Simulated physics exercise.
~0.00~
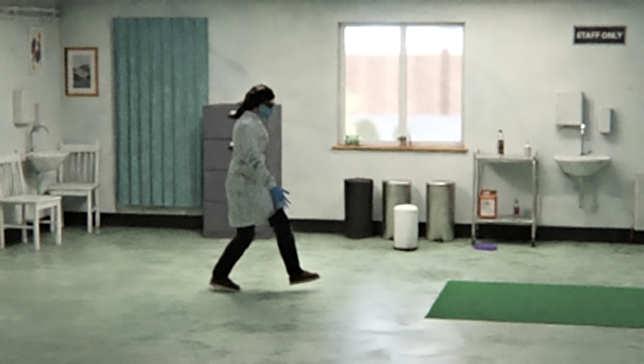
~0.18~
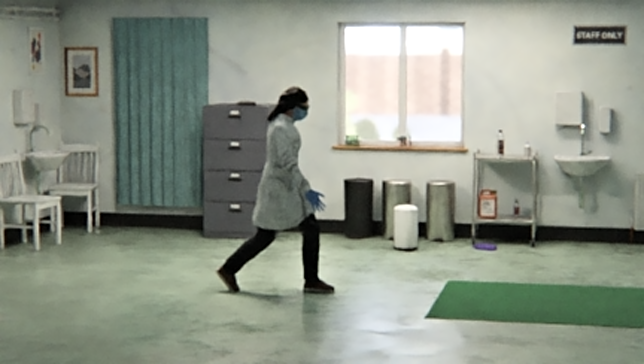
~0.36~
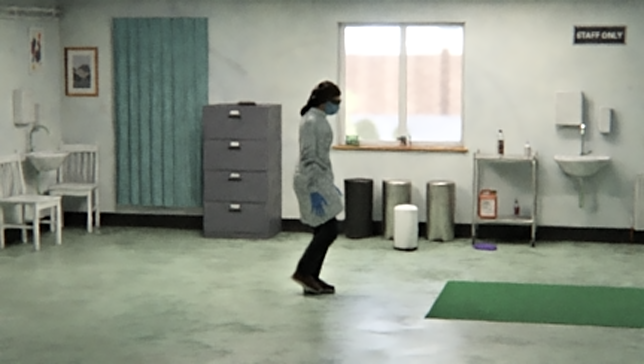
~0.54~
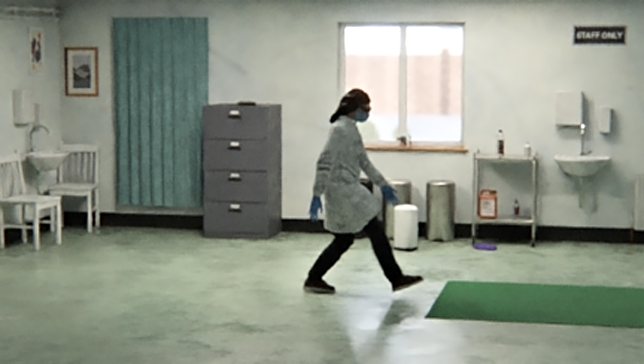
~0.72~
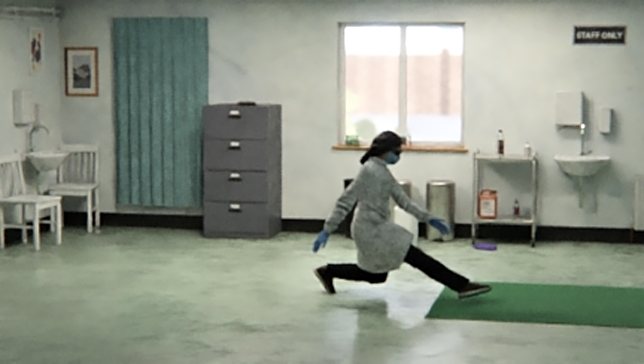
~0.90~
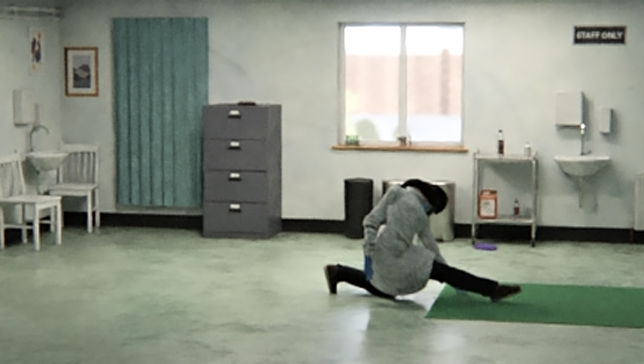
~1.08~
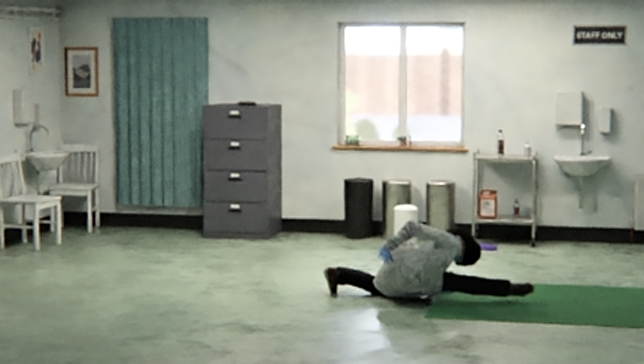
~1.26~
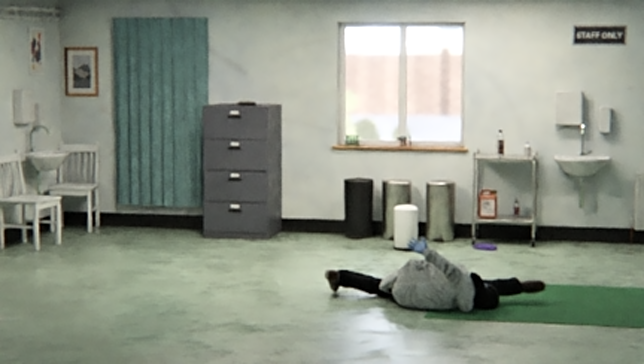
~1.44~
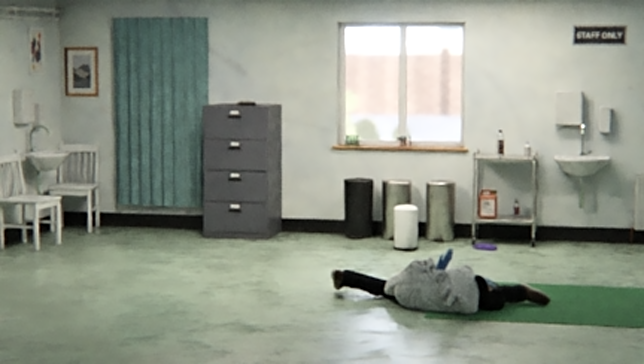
A masked person in a pale coat walks right, collapses, and lies partly across a green mat.
